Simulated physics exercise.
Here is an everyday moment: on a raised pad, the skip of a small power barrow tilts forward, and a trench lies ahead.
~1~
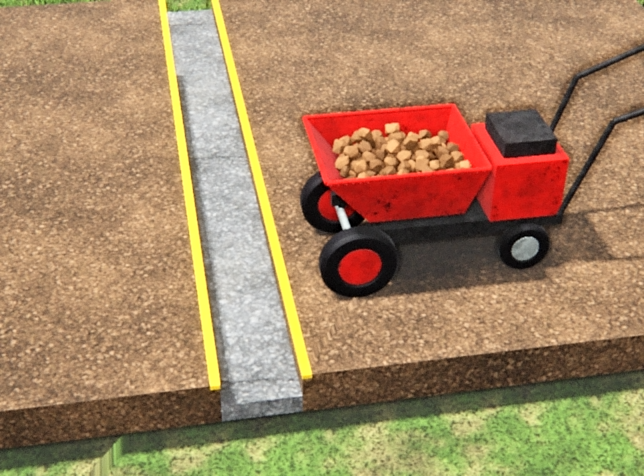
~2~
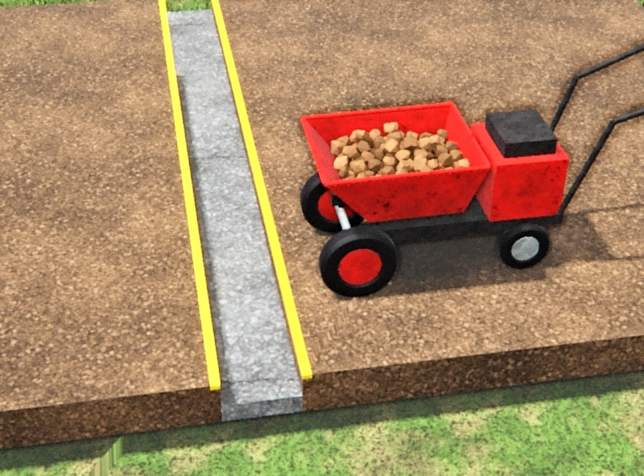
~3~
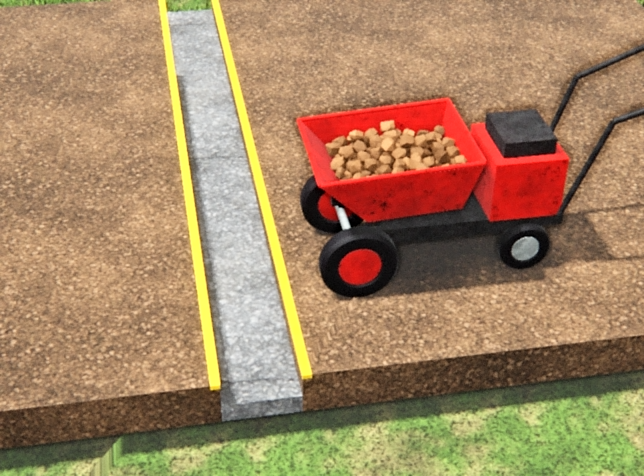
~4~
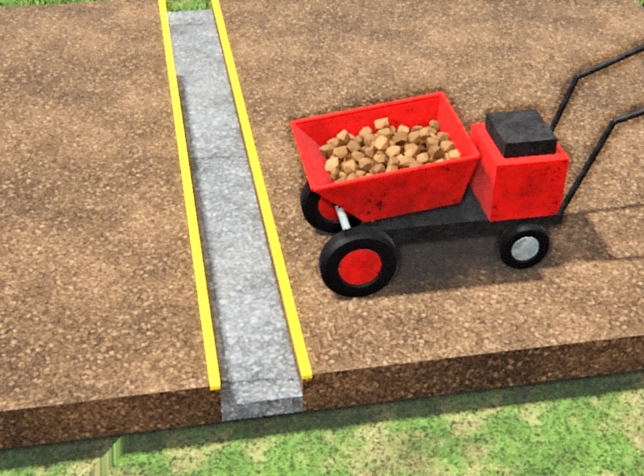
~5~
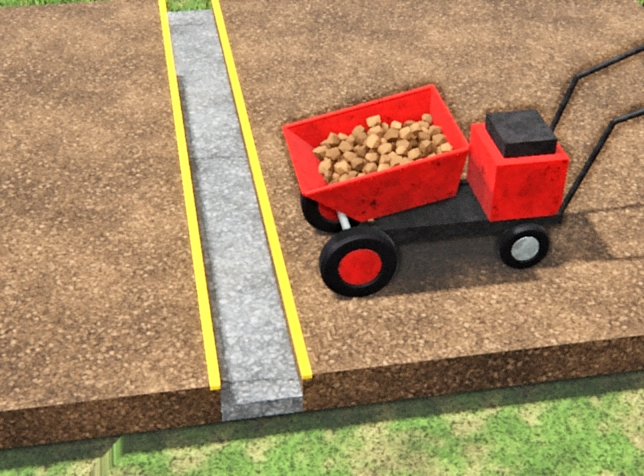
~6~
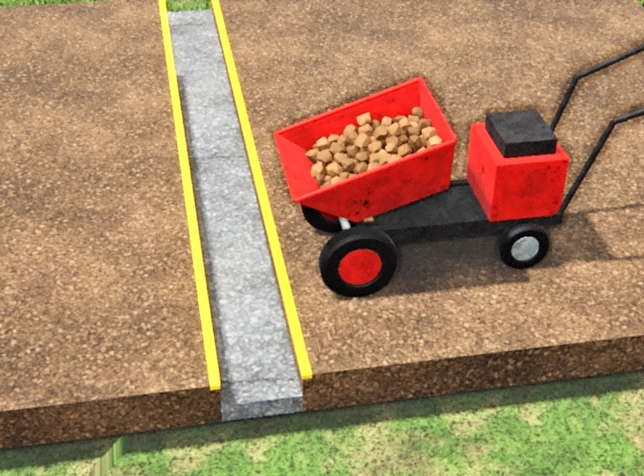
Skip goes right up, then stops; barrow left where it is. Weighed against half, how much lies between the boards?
Majority in.
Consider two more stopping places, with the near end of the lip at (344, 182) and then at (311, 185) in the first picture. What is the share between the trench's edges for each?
Close to 90 in a hundred, and close to 50 in a hundred.
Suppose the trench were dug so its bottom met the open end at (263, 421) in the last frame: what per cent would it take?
Roughly 80 in a hundred.
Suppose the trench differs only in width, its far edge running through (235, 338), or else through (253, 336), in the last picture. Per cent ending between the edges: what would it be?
The first gives 40 %, the second 0 %.
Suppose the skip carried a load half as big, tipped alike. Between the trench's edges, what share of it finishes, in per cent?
About 90 %.
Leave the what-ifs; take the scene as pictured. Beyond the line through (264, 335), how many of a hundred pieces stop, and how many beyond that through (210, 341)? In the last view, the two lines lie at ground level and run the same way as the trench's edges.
First roughly 80 percent, then 30 percent.
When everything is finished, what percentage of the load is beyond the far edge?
My estimate is around 30 percent.
Just after the last frame, skip tipped steeply; every one in the skip.
A moment on, skip tipped right over; the larger part in the skip; roughly a quarter in or heaped over the trench; about a tenth beyond it; about a tenth falling.
Further on, skip tipped right over; about a tenth in the skip; roughly two thirds in or heaped over the trench; roughly a quarter beyond it.
When it is over, skip tipped right over; roughly two thirds in or heaped over the trench; roughly a quarter beyond it.
